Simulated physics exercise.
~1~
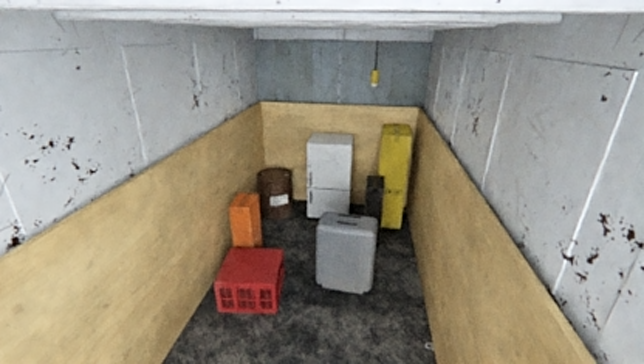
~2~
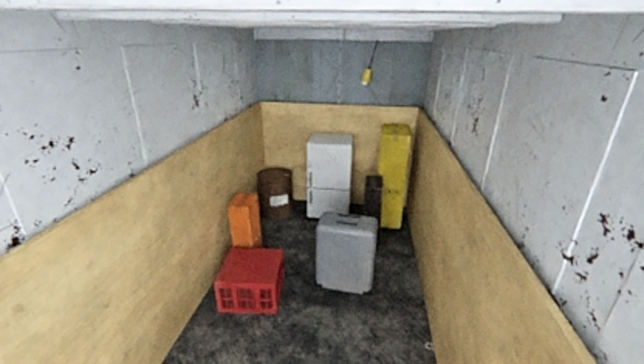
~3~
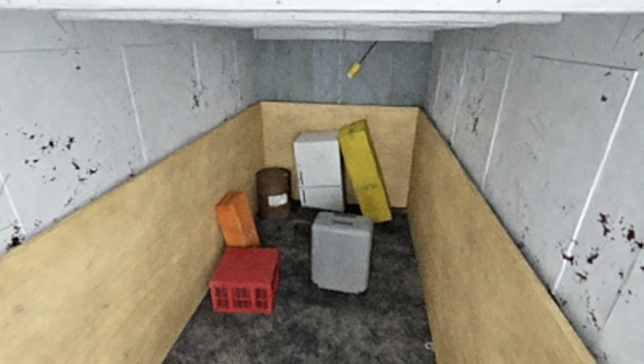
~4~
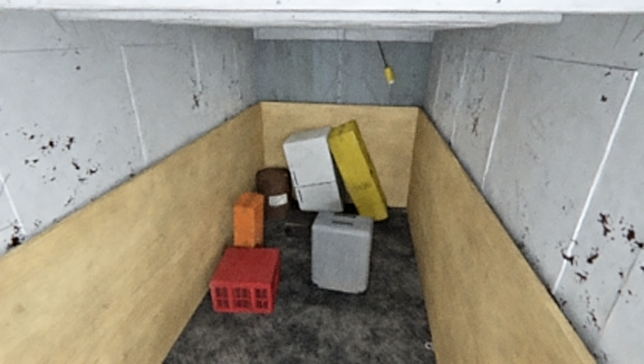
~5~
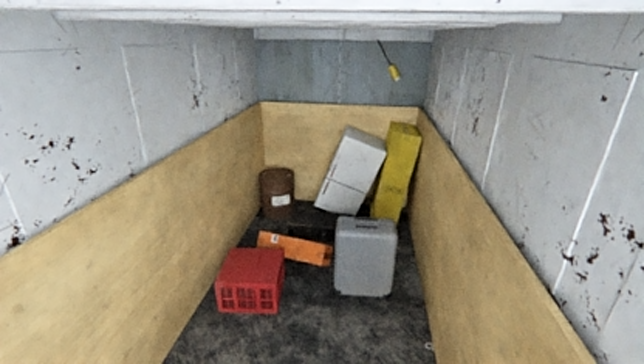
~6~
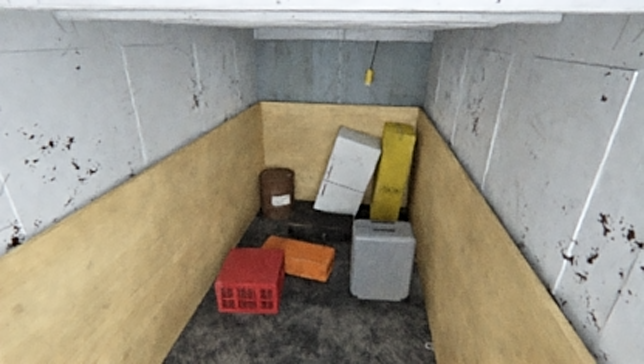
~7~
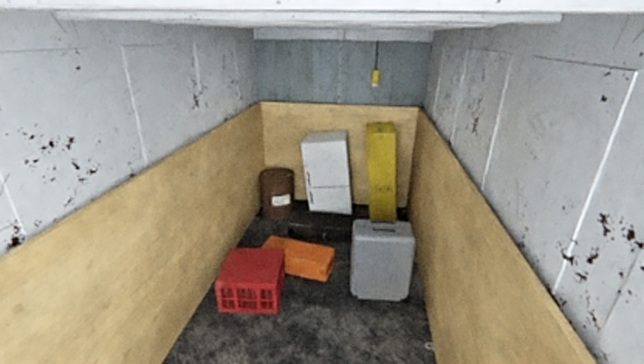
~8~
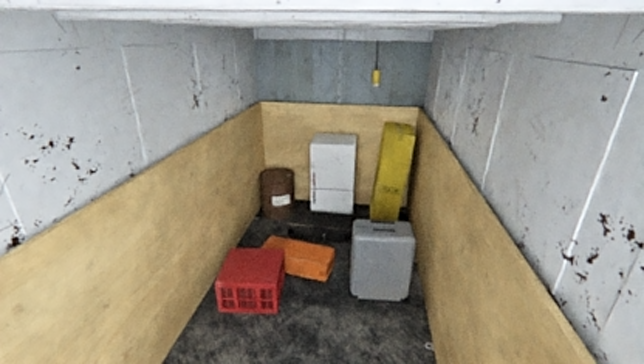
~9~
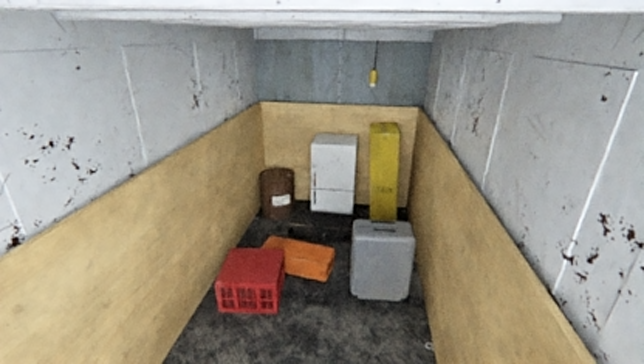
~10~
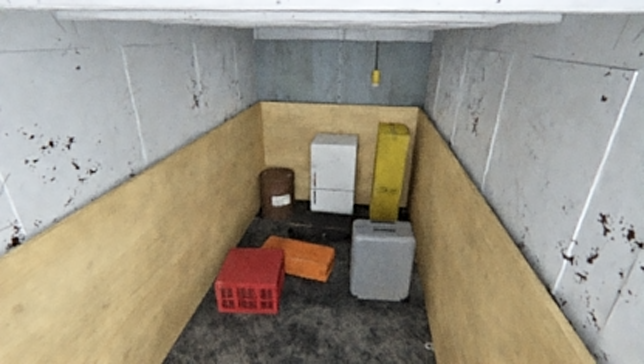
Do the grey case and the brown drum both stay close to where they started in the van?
No, only the brown drum holds its spot. The grey case stays upright but ends up shifted to the right, near the wall.
